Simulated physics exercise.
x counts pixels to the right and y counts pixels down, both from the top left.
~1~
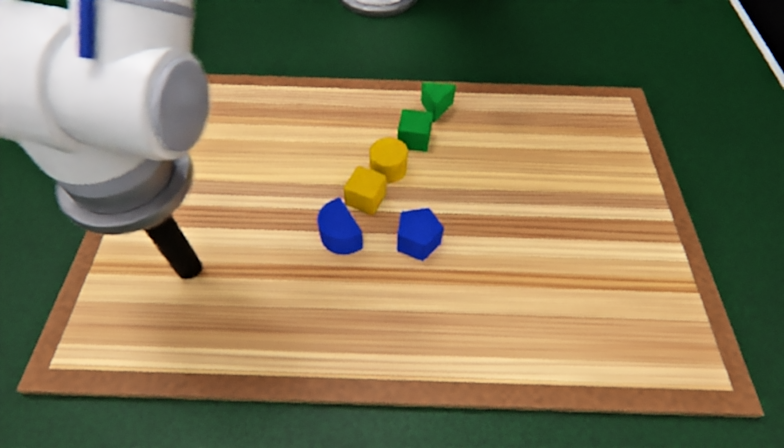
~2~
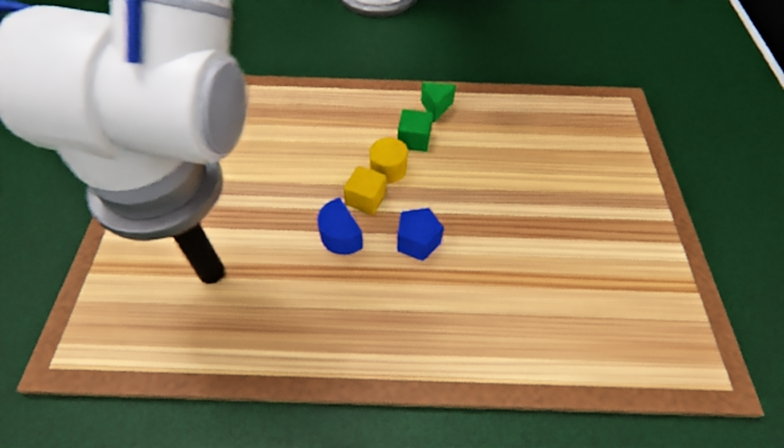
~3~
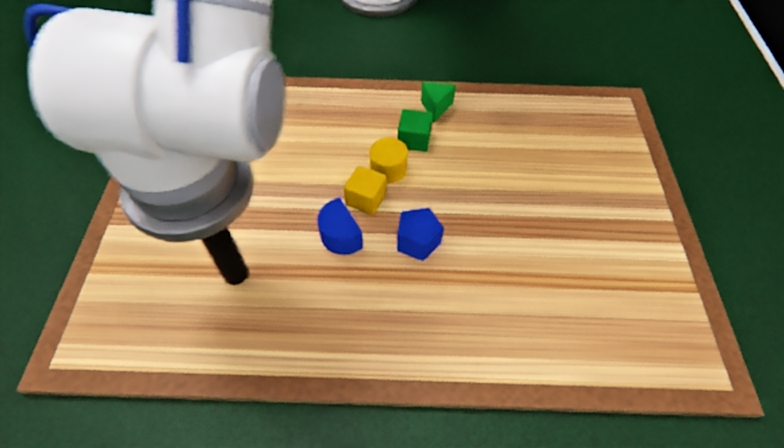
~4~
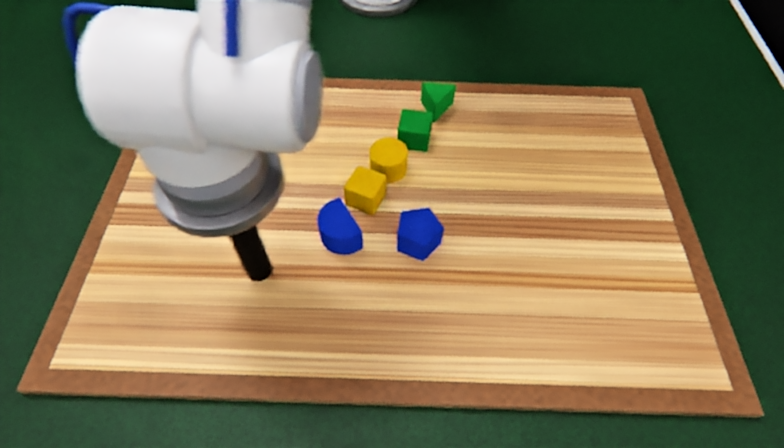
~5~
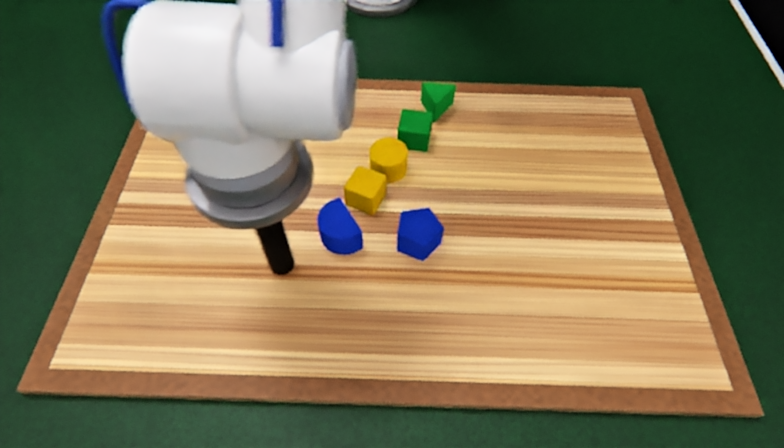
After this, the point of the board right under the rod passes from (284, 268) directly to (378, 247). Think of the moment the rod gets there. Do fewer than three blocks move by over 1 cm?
Final answer: Yes.
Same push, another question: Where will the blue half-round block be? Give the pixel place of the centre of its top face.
The middle of its top is at (354, 209).
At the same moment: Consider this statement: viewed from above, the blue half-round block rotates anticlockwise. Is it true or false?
That claim is true.
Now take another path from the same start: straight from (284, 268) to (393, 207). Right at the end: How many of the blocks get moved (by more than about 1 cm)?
By the end, three or more blocks will have moved.
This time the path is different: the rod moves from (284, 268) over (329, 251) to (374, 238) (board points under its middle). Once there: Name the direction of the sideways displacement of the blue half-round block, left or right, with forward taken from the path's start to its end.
Its sideways move is to the left.
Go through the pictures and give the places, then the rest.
In the first picture, lower end of the rod (190, 269), tops of blocks, blue half-round block (337, 220), blue pentagonal block (419, 225).
In the second picture, rod (212, 273), blocks as before.
In the third picture, rod (236, 274), blocks as before.
In the fourth picture, rod (260, 271), blocks as before.
In the fifth picture, rod (282, 264), blue half-round block (337, 220), blue pentagonal block (419, 225).
What follows on the original path. One third of the way, rod (316, 257); nothing pushed yet.
Two thirds of the way, rod (347, 250); blue half-round block (350, 211), turned 35° anticlockwise.
At the end, rod (378, 243); blue half-round block (354, 209), turned 50° anticlockwise; blue pentagonal block not moved.
